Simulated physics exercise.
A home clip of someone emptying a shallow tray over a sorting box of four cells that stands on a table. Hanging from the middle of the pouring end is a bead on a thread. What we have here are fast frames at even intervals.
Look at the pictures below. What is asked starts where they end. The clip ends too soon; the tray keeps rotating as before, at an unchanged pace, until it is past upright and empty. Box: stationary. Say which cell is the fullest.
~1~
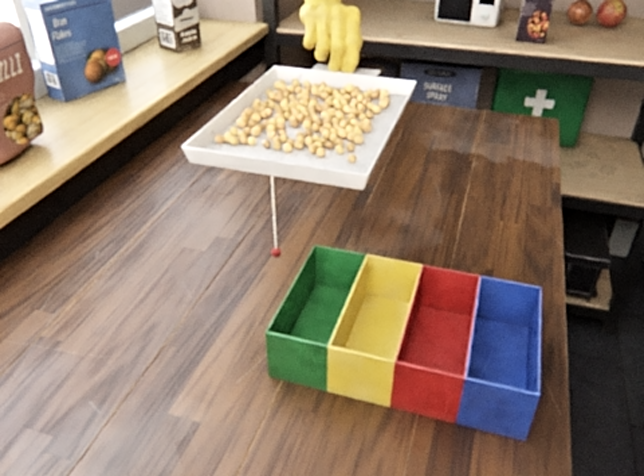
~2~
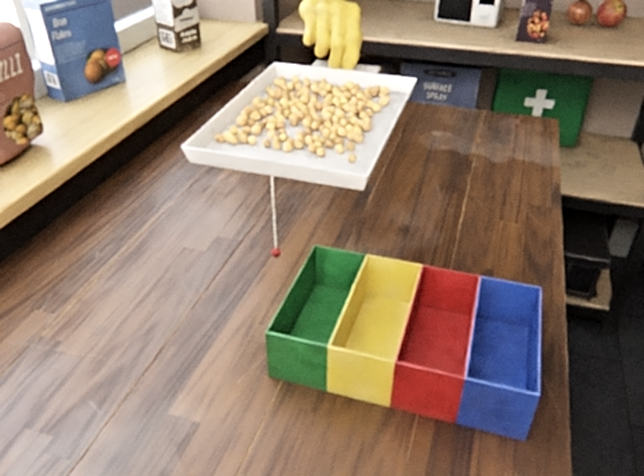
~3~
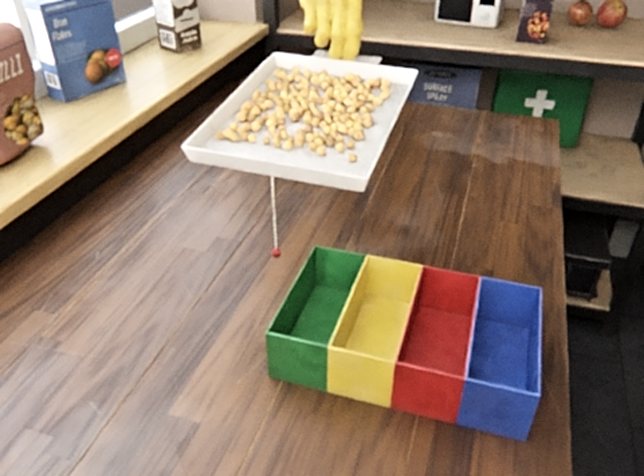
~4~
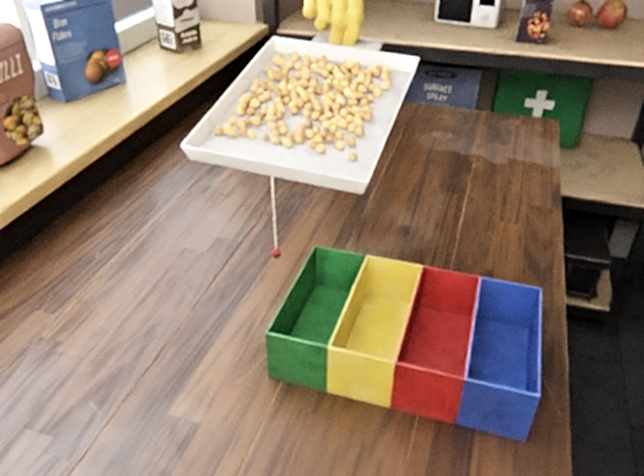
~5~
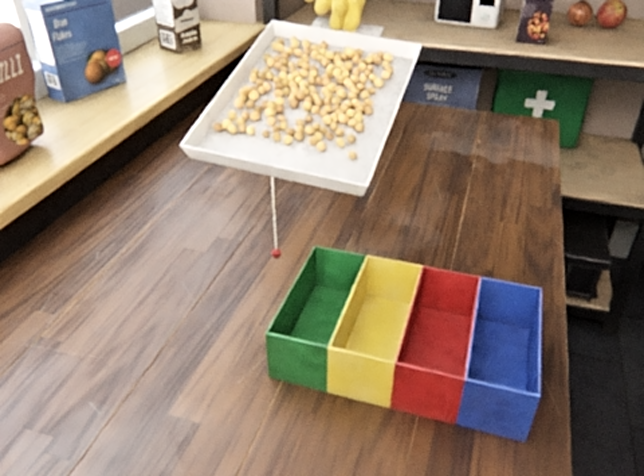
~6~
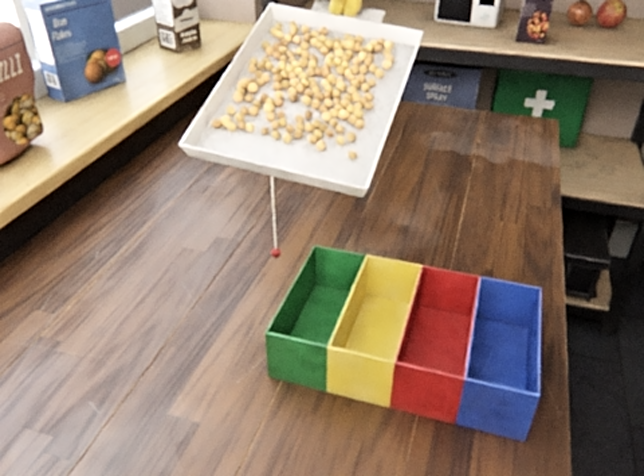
The green cell is the fullest.
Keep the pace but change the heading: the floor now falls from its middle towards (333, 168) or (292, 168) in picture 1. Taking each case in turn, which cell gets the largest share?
The first try: The green cell. The second: Green.
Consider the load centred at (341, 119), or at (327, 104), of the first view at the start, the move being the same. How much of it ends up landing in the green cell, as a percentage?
It would be about 50 per cent for the first and about 50 per cent for the second.
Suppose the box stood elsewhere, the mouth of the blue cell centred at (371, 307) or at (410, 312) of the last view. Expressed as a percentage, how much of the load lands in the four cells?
In order: 100 percent, then 100 percent.
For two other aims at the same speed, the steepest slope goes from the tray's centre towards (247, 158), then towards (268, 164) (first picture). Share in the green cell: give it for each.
I'd say roughly 0 percent with the first slope, 20 percent with the other.
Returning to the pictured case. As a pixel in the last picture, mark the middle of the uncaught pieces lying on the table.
Estimated middle: Around (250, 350).
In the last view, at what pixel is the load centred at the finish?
About pixel (313, 345).
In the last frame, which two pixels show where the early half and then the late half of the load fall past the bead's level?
Around (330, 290) at first; around (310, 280) after that.
Just after the last frame, tray tipped steeply; the larger part on the tray; about a tenth falling or outside the box.
A moment on, tray tipped right over; roughly two thirds on the tray; about a tenth in the green cell; about a tenth in the yellow cell; about a tenth falling or outside the box.
Further on, tray tipped past a quarter turn; roughly half in the green cell; roughly a quarter in the yellow cell; just a few in the red cell; roughly a quarter falling or outside the box.
When it is over, tray tipped past a quarter turn; roughly half in the green cell; roughly a quarter in the yellow cell; just a few in the red cell; not one in the blue cell; roughly a quarter outside the box.
